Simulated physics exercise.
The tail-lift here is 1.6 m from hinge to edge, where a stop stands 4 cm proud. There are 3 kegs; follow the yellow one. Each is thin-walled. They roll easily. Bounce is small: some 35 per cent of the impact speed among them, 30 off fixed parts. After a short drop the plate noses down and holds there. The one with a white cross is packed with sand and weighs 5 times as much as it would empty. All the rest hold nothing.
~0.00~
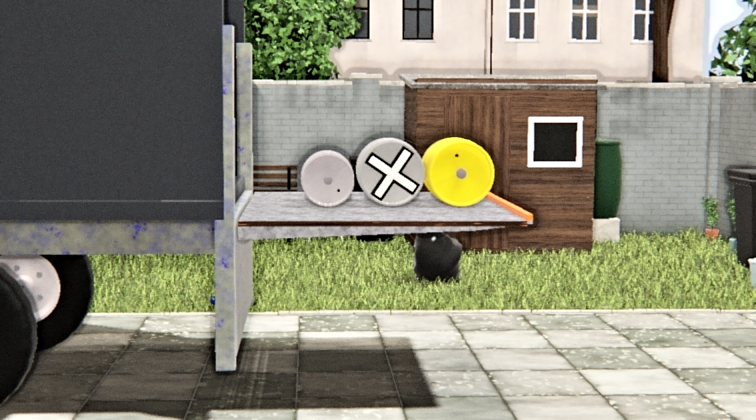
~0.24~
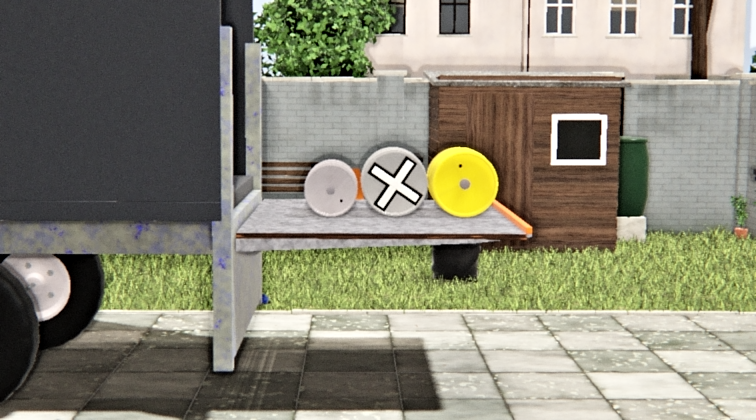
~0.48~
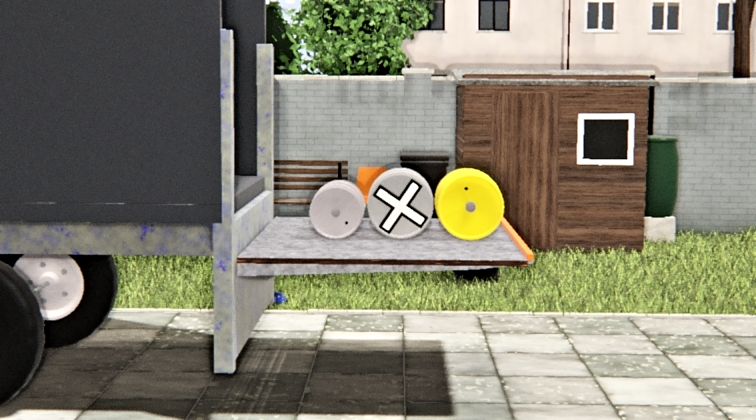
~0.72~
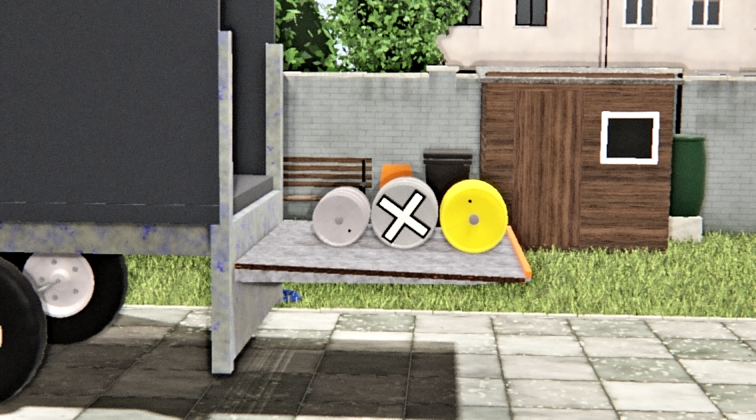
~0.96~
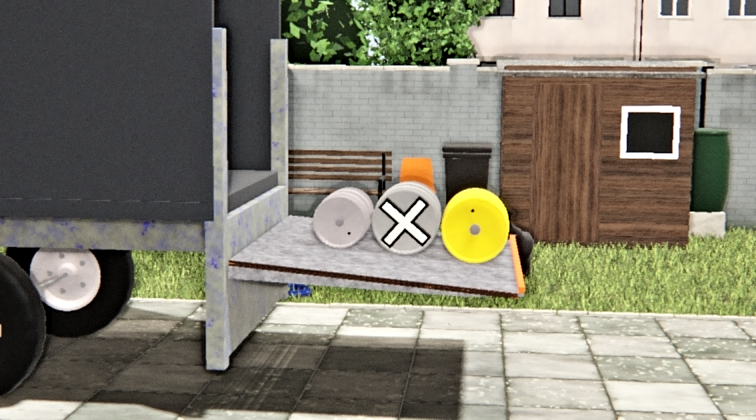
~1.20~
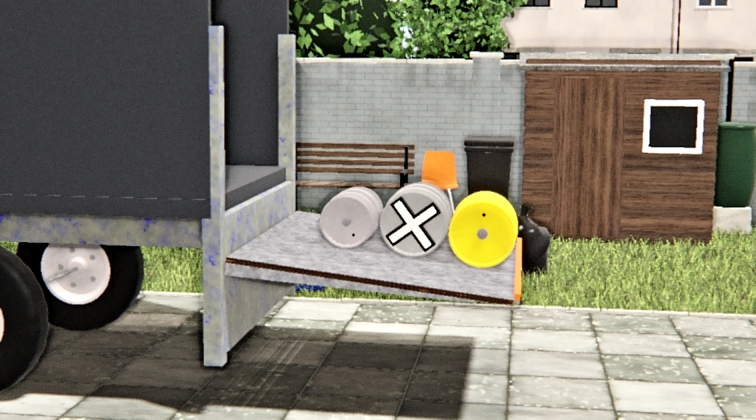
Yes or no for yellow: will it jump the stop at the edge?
The yellow keg jumps the stop.
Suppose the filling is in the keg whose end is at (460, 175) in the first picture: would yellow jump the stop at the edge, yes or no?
In that case yellow no.
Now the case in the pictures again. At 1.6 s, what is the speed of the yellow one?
Near 0.4 m/s.
After 1.6 s, yellow is on the plate, 10 cm from the stop, rolling right; 0 of 3 are off.
After 2.1 s, yellow is over the stop and falling; 1 of 3 is off.
At rest (5.1 s), yellow is on the ground; 3 of 3 are off.
